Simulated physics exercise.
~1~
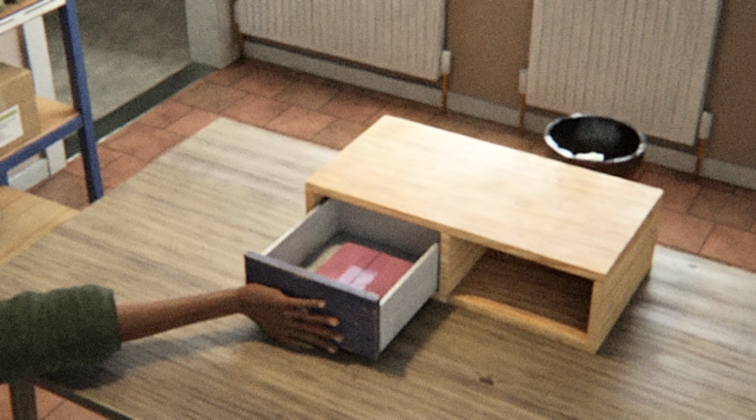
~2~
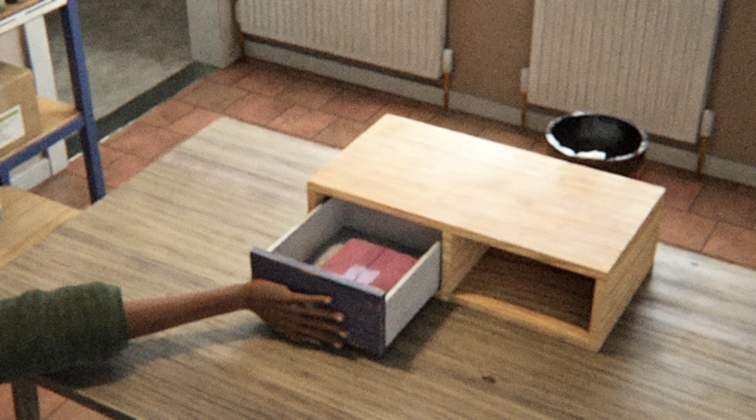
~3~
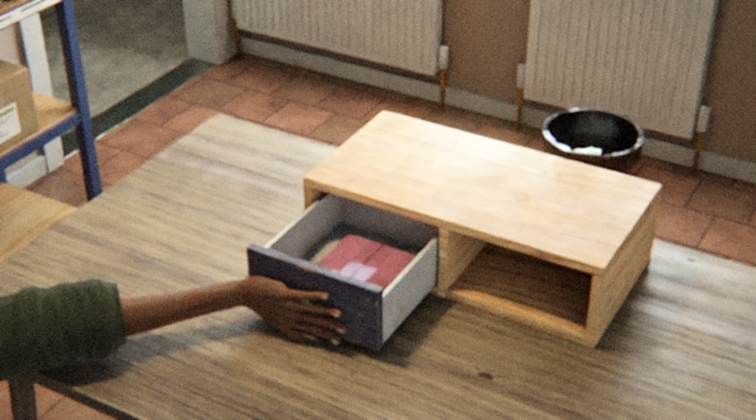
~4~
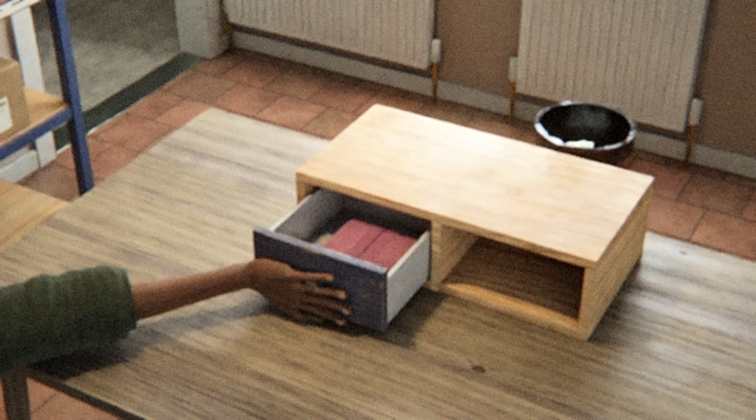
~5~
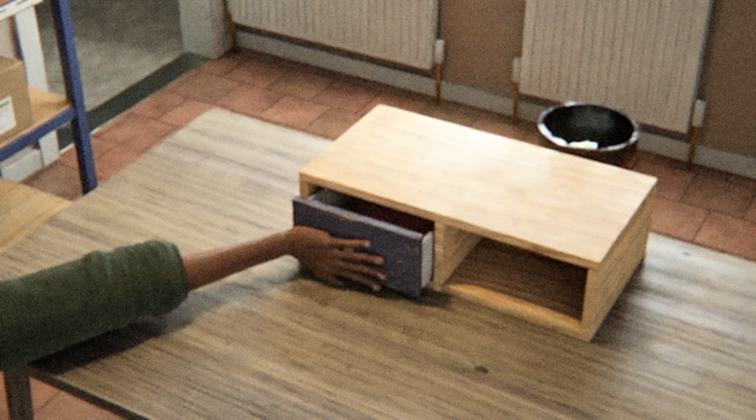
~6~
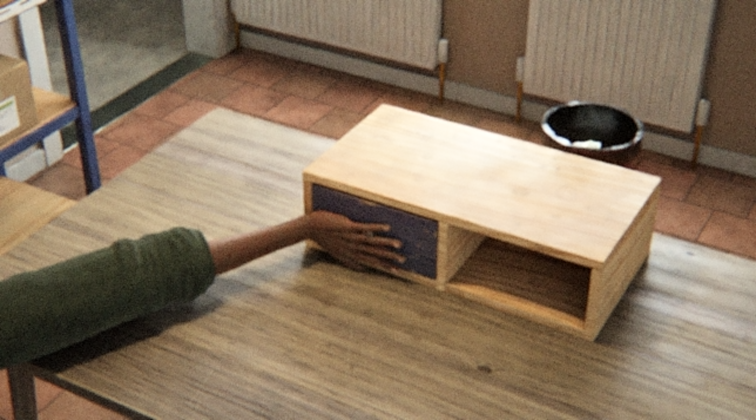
In this clip, a hand in a green sleeve rests against the dark front of an open drawer holding a pink box, then pushes it into a light wooden chest on a table until the box is hidden and the drawer is fully shut.
